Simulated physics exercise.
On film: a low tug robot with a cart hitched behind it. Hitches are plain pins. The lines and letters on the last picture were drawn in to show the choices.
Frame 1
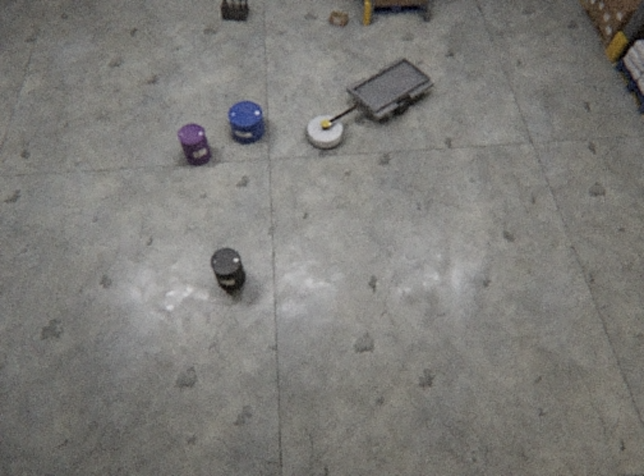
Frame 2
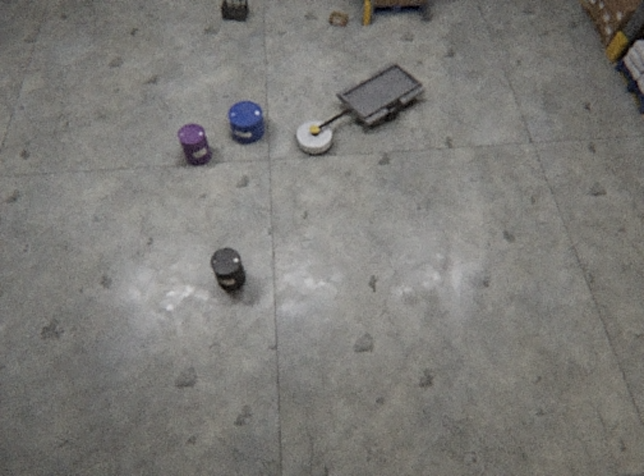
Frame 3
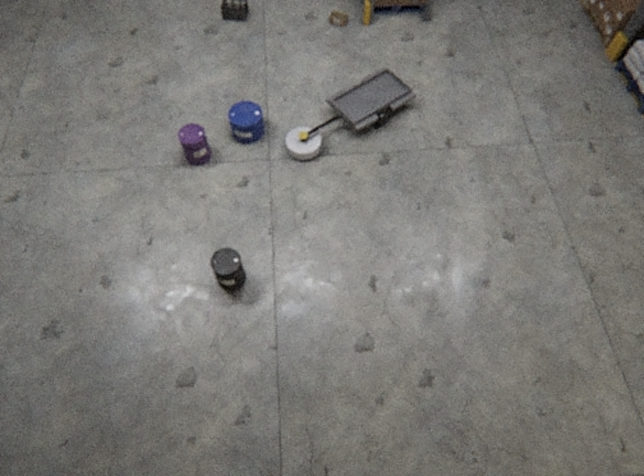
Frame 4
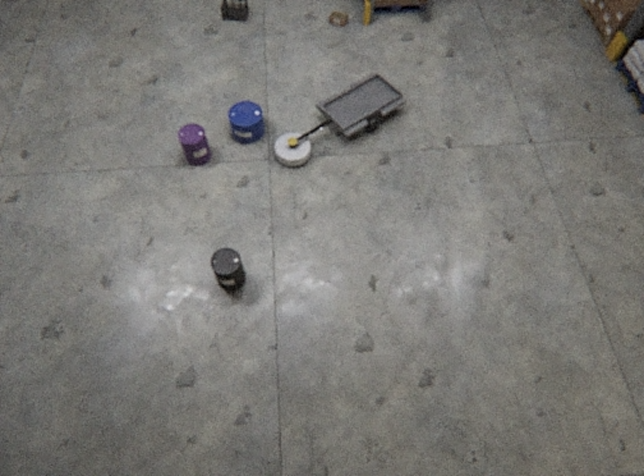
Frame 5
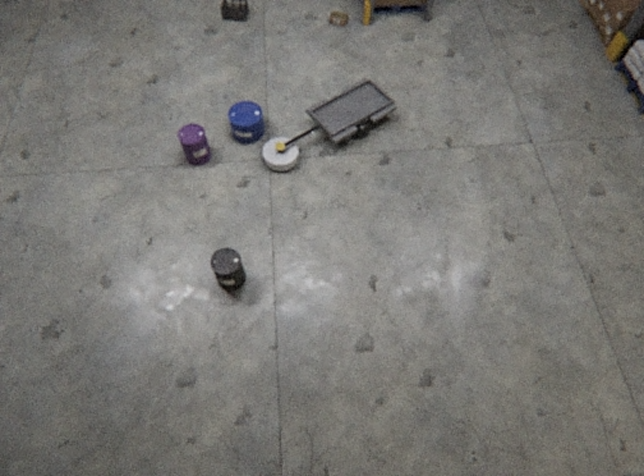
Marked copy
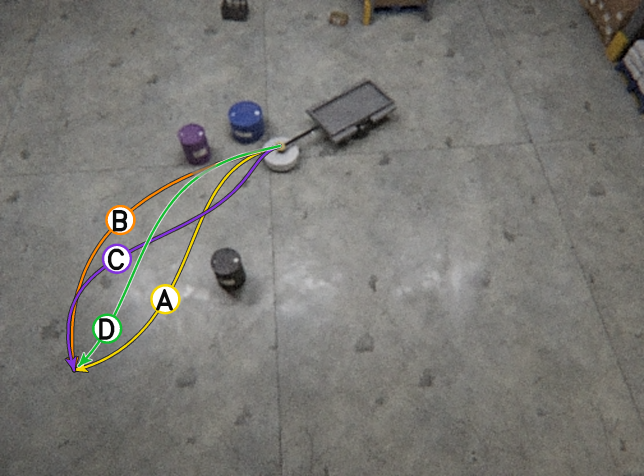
To begin with, a low, round white robot with a grey cart hitched behind it sits to the right of a blue tub and a purple keg on a concrete floor. It tows the cart steadily left and slightly downward, drawing nearer the tub, while the kegs and tub stay still.
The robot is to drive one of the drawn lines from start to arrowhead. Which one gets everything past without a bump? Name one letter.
C.
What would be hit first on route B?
The blue tub.
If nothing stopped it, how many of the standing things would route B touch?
Two.
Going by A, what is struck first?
It meets the black keg.
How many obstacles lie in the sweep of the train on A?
One.
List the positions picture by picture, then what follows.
The first frame shows blue tub (248, 131); purple keg (199, 156); robot (325, 130).
The second frame shows robot (314, 135); grey cart (381, 91); blue tub (248, 131).
The third frame shows robot (304, 141); grey cart (371, 97); black keg (232, 278).
The fourth frame shows robot (293, 148); grey cart (361, 102); purple keg (199, 156).
The fifth frame shows robot (281, 152); grey cart (351, 108); blue tub (248, 131); purple keg (199, 156); black keg (232, 278).
On the marked copy, A from (280, 146) via (191, 244) to (74, 370); B from (280, 146) via (132, 210) to (74, 370); C from (280, 146) via (160, 236) to (74, 370); D from (280, 146) via (161, 218) to (79, 366).
Taking C. A third of the way, robot (208, 218), cart (278, 158).
Two thirds of the way, robot (103, 277), cart (190, 216).
When it is over, robot (80, 374), cart (130, 269); nothing has been touched.
As for the rest, A meets the black keg; B meets the blue tub and purple keg; D meets the blue tub.
